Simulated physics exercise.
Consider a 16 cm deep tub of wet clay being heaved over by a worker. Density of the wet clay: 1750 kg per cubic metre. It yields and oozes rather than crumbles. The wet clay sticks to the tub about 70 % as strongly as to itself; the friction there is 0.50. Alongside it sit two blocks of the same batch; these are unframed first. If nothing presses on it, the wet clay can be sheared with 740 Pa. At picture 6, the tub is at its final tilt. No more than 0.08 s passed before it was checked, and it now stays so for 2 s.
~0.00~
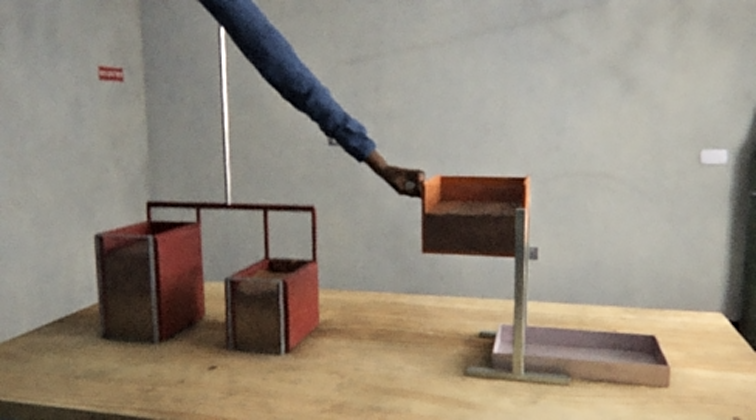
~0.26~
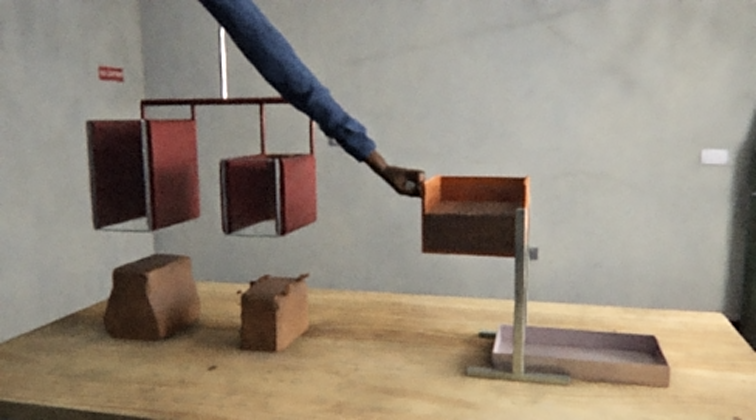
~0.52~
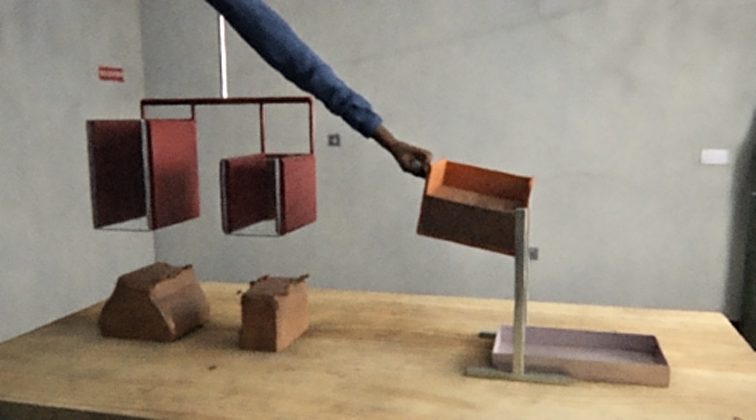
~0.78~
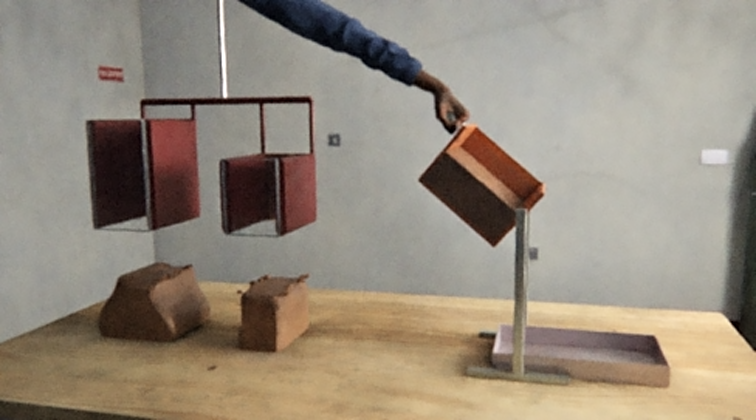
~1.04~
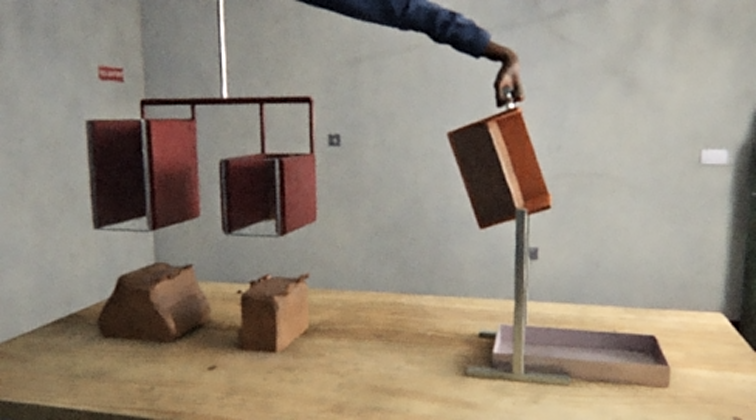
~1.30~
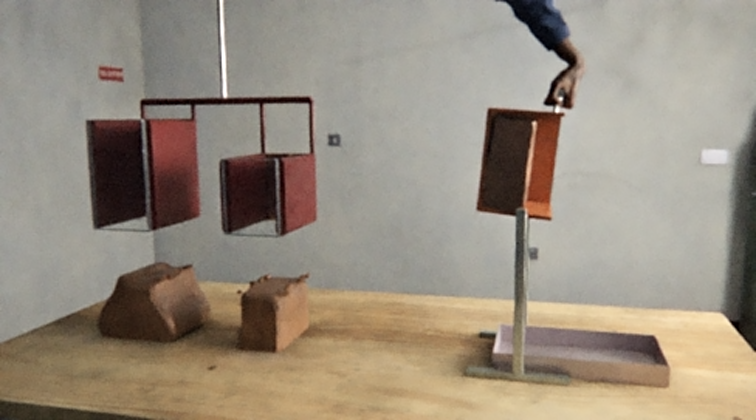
Red molds lift off two brown clay blocks, then a hand tilts an orange tub upright.
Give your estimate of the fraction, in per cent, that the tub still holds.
The tub still holds about 42 per cent.
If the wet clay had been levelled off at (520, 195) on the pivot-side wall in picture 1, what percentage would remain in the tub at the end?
I'd guess around 35 in a hundred.
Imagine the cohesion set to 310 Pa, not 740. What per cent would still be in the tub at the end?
Roughly 45 per cent.
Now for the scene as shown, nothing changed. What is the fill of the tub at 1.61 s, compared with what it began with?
Around 65 per cent.
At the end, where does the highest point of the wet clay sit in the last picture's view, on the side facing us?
About (498, 172).
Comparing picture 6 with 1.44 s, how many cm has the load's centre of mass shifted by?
Shift: Roughly 4 cm.
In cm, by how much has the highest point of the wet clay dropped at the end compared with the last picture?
About 13 cm.
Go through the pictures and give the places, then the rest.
The first frame shows handle-side rim at (425, 185), tilt 0 degrees; top of the wet clay at (431, 212); blocks stand 25 cm, 16 cm (left to right).
The second frame shows handle-side rim at (425, 185), tilt 0 degrees; top of the wet clay at (431, 212); blocks stand 21 cm, 16 cm (left to right).
The third frame shows handle-side rim at (432, 167), tilt 11 degrees; top of the wet clay at (432, 196); blocks stand 18 cm, 16 cm (left to right).
The fourth frame shows handle-side rim at (466, 128), tilt 41 degrees; top of the wet clay at (450, 153); blocks stand 18 cm, 16 cm (left to right).
The fifth frame shows handle-side rim at (517, 111), tilt 70 degrees; top of the wet clay at (489, 125); blocks stand 18 cm, 16 cm (left to right).
The sixth frame shows handle-side rim at (563, 117), tilt 95 degrees; top of the wet clay at (500, 117); blocks stand 18 cm, 16 cm (left to right).
After 1.44 s, the tub is at 95 degrees and holds 100 %.
After 1.61 s, the tub is at 95 degrees and holds 67 %.
After 1.78 s, the tub is at 95 degrees and holds 42 %.
After 1.95 s, the tub is at 95 degrees and holds 42 %.
After 3.30 s, at the end, the tub is at 95 degrees and holds 42 %.
